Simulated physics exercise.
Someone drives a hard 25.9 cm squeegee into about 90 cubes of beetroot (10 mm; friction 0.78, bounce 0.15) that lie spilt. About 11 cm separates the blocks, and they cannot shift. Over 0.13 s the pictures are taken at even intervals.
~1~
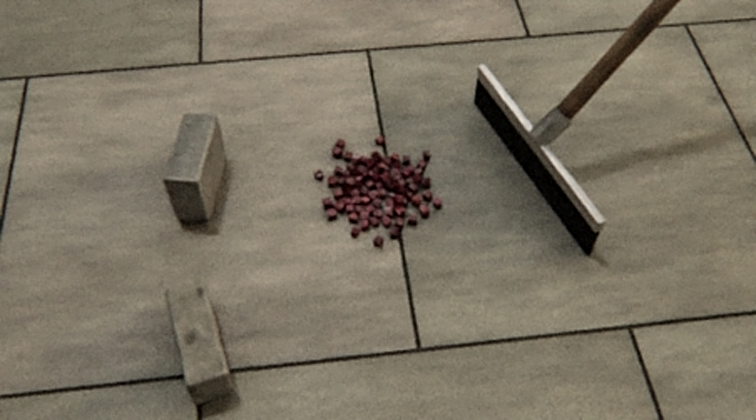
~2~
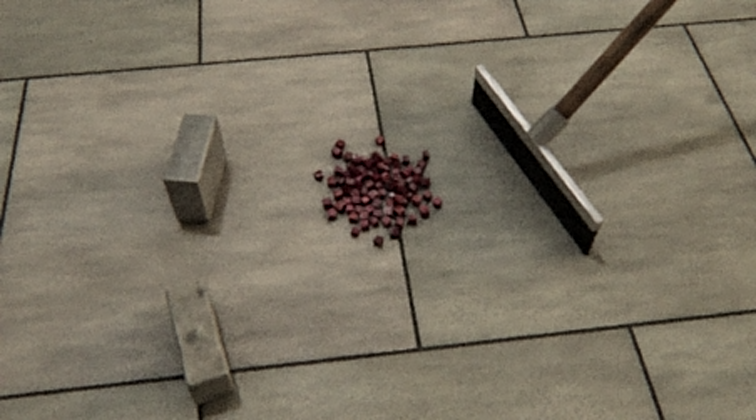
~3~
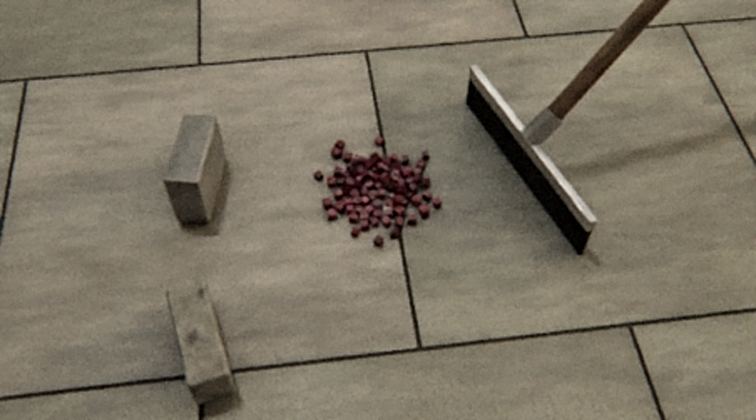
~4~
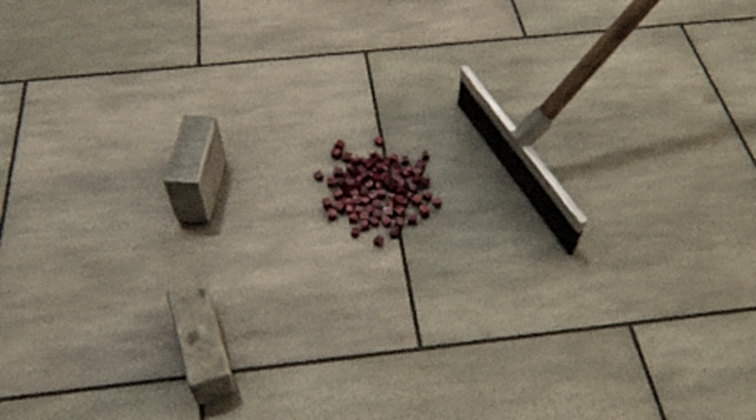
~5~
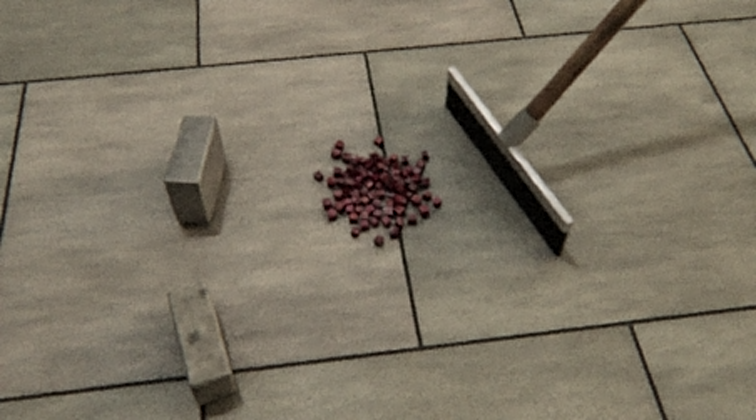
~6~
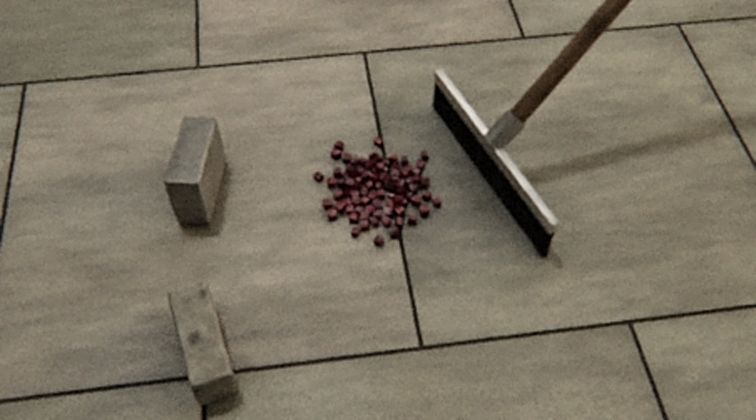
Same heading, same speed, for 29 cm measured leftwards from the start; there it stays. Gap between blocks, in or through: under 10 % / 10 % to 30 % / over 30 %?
Passage through the gap is sparse.
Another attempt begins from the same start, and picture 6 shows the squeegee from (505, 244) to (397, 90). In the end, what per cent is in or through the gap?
In or through the gap: 25%.
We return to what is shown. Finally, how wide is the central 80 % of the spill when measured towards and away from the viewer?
Estimated width: Near 16 cm.
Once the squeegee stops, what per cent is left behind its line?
Roughly 0 per cent.
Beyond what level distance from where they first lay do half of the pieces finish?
Level distance: Near 14 cm.
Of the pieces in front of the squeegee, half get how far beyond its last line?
Roughly 4 centimetres.
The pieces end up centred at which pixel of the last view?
Look at about (252, 217), that's the middle.
Then, 0.23 s after the last picture, squeegee 19 cm from its start, spill 13 cm wide; held up before the blocks 100 %.
Then, 0.46 s after the last picture, squeegee 29 cm from its start, spill 17 cm wide; held up before the blocks 100 %.
Then, 0.65 s after the last picture, squeegee 29 cm from its start, spill 19 cm wide; round the far block 5 %, held up before the blocks 95 %.
In the end, in or through the gap 0 %, round the near block 0 %, round the far block 5 %, held up before the blocks 95 %.
